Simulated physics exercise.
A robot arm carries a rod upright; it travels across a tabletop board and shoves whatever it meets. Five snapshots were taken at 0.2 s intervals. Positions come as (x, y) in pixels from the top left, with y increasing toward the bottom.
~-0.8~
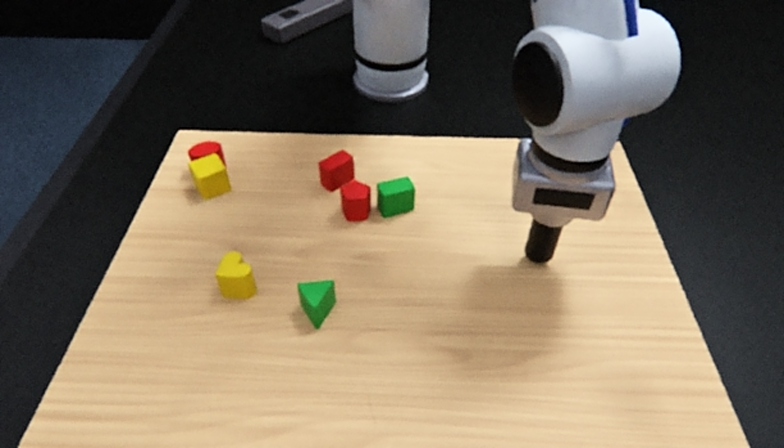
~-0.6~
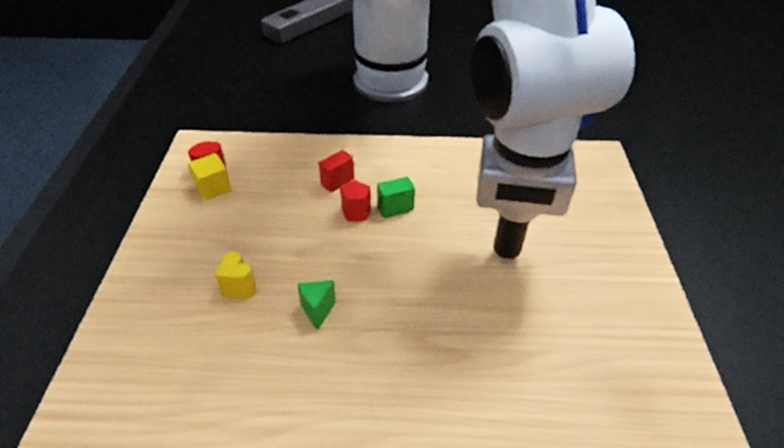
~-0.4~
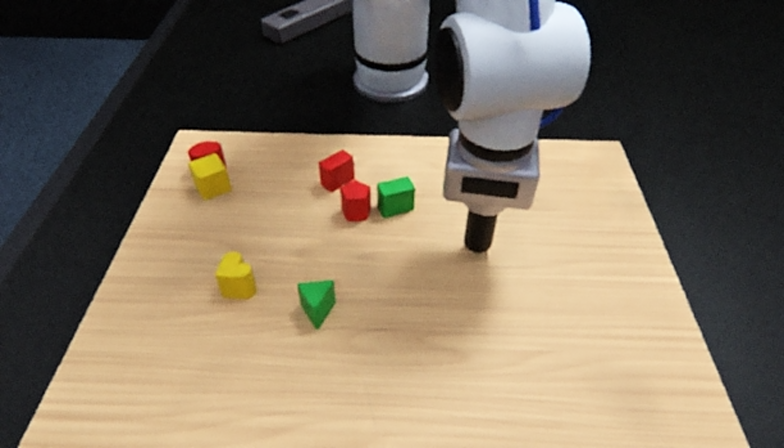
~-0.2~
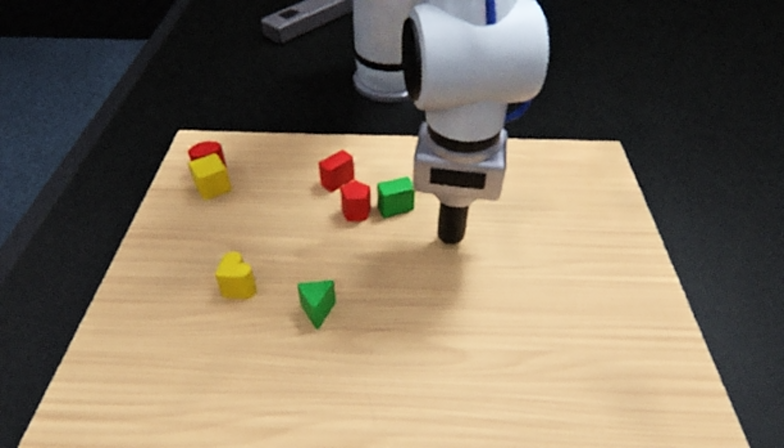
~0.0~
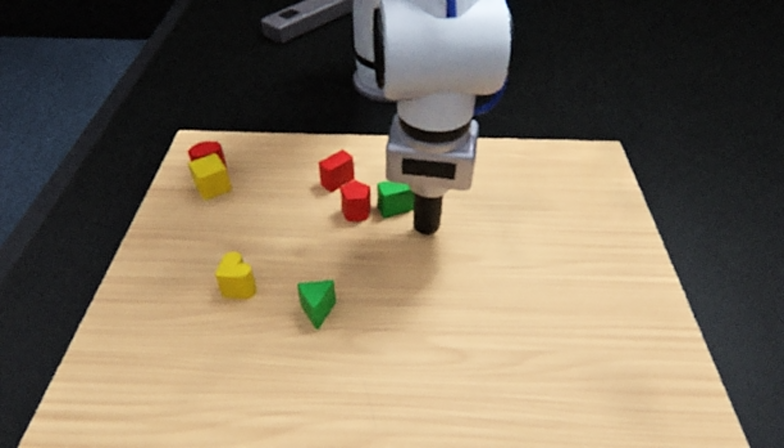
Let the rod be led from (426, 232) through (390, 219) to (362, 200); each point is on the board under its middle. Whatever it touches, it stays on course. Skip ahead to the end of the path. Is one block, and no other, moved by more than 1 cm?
No
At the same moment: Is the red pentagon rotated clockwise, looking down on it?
No - that is not the case.
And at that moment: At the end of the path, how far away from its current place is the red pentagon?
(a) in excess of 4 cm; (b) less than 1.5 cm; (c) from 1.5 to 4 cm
c: From 1.5 to 4 cm.
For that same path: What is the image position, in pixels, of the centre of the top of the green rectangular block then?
The answer is (388, 172).
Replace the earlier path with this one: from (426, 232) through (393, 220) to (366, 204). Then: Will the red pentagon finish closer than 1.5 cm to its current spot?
No, that is not what happens.
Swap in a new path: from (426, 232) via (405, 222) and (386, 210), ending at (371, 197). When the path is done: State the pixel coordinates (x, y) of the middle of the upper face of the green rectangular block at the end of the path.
My prediction: (371, 160).
On the path given first. Halfway along, rod (390, 212); green rectangular block (391, 180), turned 30° clockwise.
At the end, rod (362, 194); red rectangular block still; red pentagon (336, 185), turned 45° anticlockwise; green rectangular block (388, 172), turned 60° clockwise.
